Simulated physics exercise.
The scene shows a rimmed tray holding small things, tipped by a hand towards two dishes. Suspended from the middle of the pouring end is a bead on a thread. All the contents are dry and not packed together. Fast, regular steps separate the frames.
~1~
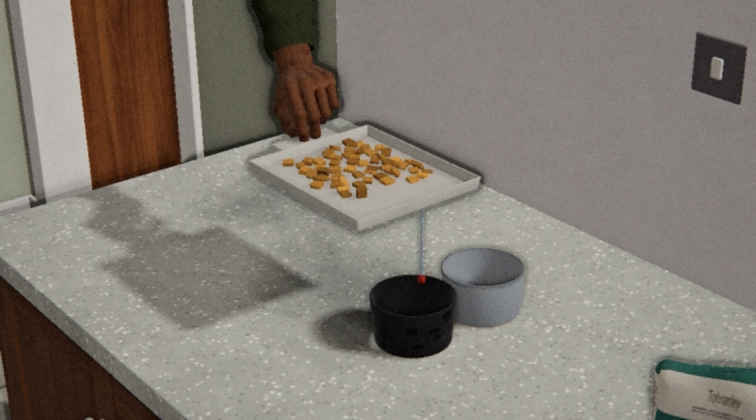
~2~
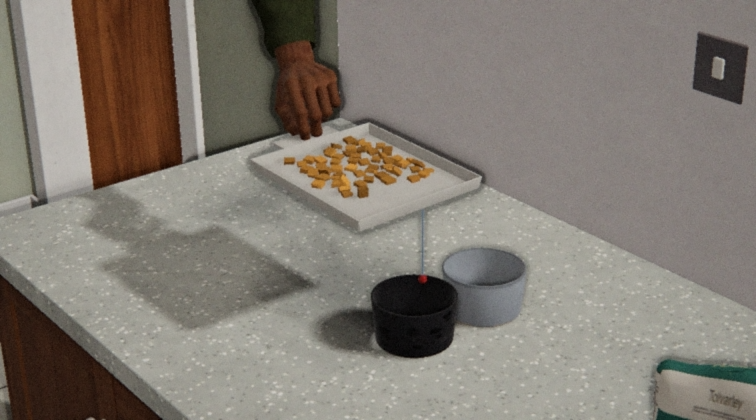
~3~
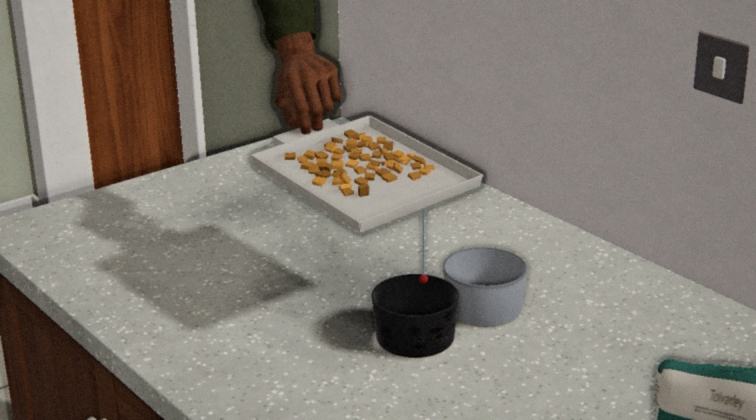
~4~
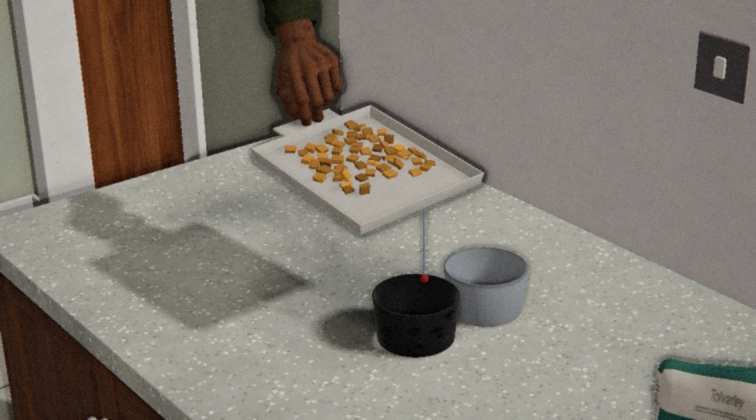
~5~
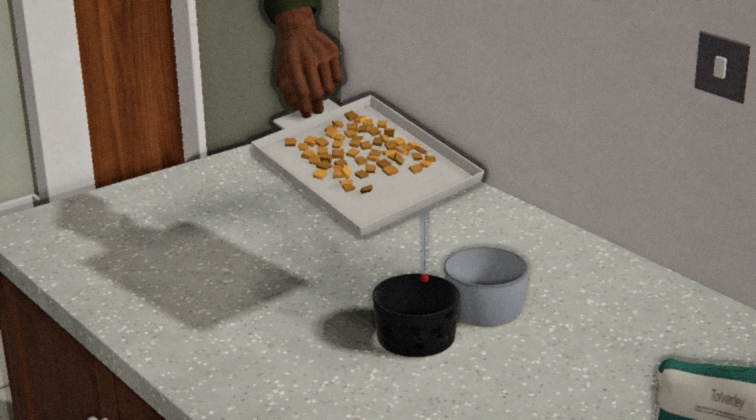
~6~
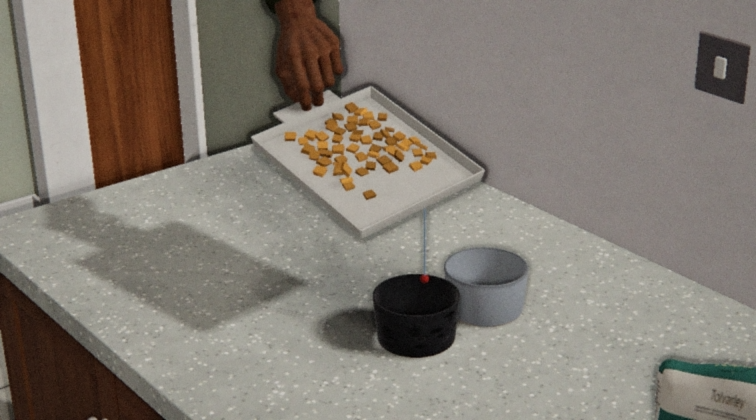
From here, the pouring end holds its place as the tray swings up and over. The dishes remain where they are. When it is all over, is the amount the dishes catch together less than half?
Yes, they hold less than half.
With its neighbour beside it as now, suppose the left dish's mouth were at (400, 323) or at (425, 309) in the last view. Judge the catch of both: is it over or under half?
The pair would catch the greater share the first time and the lesser share the second time.
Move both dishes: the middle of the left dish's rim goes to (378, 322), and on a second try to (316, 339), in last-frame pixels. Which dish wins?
For the first placement, the left-side one; for the second placement, the right-side one.
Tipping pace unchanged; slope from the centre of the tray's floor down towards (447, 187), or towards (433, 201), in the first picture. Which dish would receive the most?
Outcome one: The right side; outcome two: The right side.
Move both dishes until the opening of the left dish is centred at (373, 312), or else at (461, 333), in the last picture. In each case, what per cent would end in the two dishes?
It comes to near 90 per cent the first time and near 0 per cent the second time.
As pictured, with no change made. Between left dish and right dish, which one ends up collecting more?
More ends up in the dish to the left.
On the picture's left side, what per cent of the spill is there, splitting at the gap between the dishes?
Some 100 %.
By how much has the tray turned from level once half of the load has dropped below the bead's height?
Around 105° of tilt.
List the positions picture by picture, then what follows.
The first picture shows corners of the pouring end near (358, 219) and (477, 177), level; middle of the load near (363, 164), cereal squares; left dish near (441, 330); right dish near (511, 300); bead on its thread near (421, 279).
The second picture shows corners of the pouring end near (359, 219) and (478, 177), level; middle of the load near (364, 162).
The third picture shows corners of the pouring end near (360, 221) and (479, 175), tipped barely, lowest at the left corner; middle of the load near (365, 158).
The fourth picture shows corners of the pouring end near (361, 223) and (480, 173), tipped a little, lowest at the left corner; middle of the load near (365, 152).
The fifth picture shows corners of the pouring end near (361, 225) and (481, 171), tipped a little, lowest at the left corner; middle of the load near (366, 146).
The sixth picture shows corners of the pouring end near (362, 228) and (481, 170), tipped a little, lowest at the left corner; middle of the load near (366, 140), only a few on the move; left dish near (444, 329); right dish near (514, 299).
Shortly afterwards, tray tipped steeply; all but a few on the tray; a little in the air.
Next, tray tipped right over; near two thirds on the tray; a little in the left dish; near a quarter outside both; a little in the air.
Some moments later, tray tipped past a quarter turn; near a quarter in the left dish; the bulk outside both.
In the end, tray tipped past a quarter turn; near a quarter in the left dish; none at all in the right dish; the bulk outside both.
